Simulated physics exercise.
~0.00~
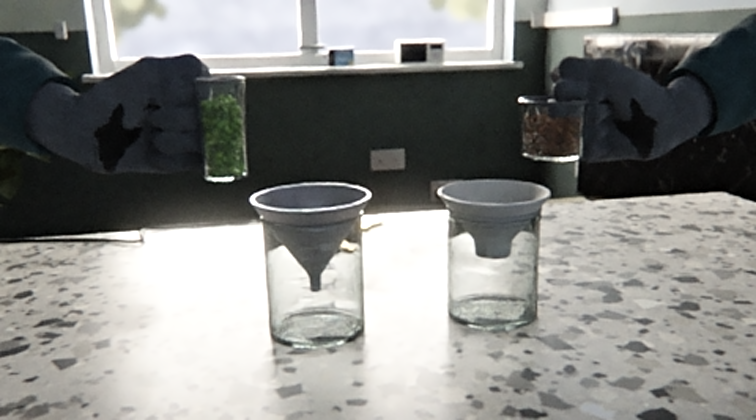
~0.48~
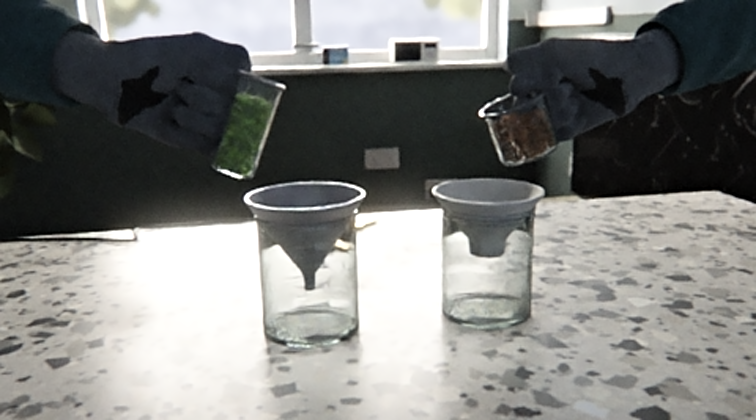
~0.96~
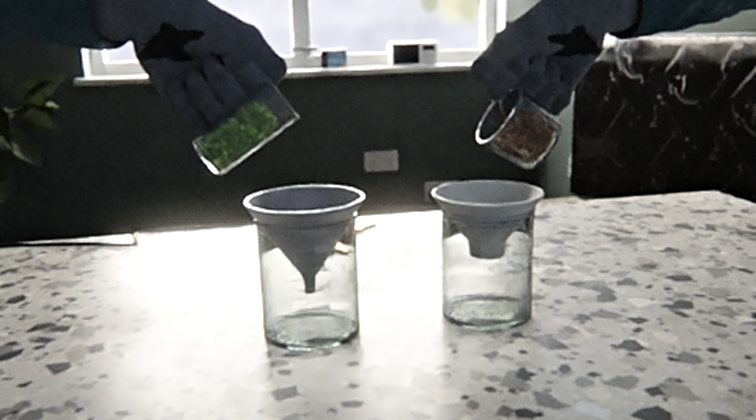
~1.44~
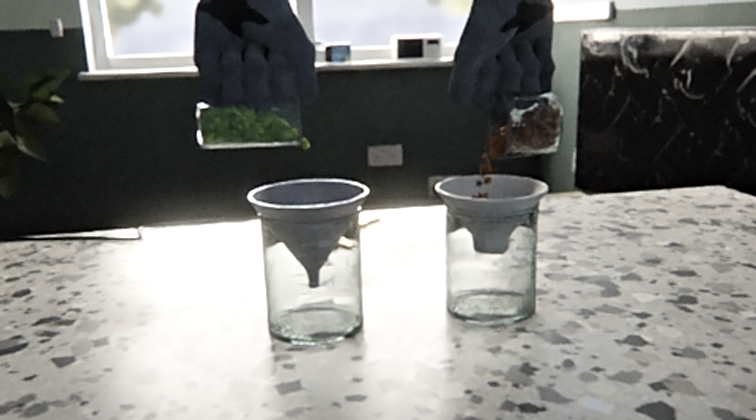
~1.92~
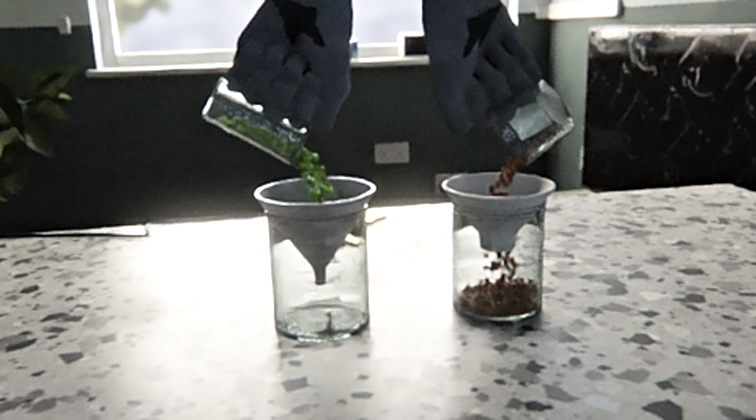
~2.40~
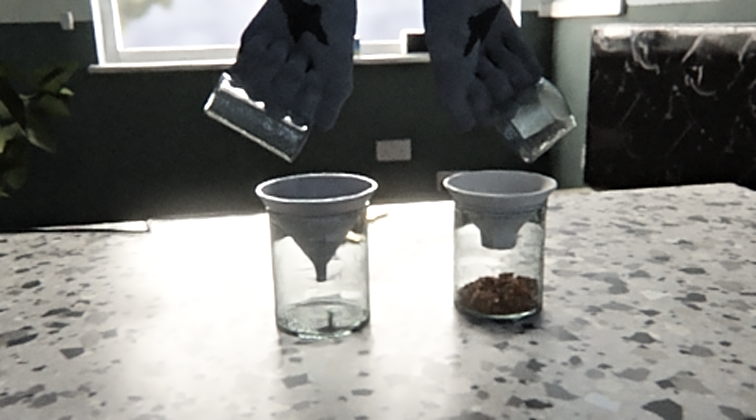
Two gloved hands tipped small clear cups over funnels set in glass jars, and the brown bits on the right ran through into a pile, while the green bits on the left nearly all stayed stuck in the funnel, leaving that jar almost empty.
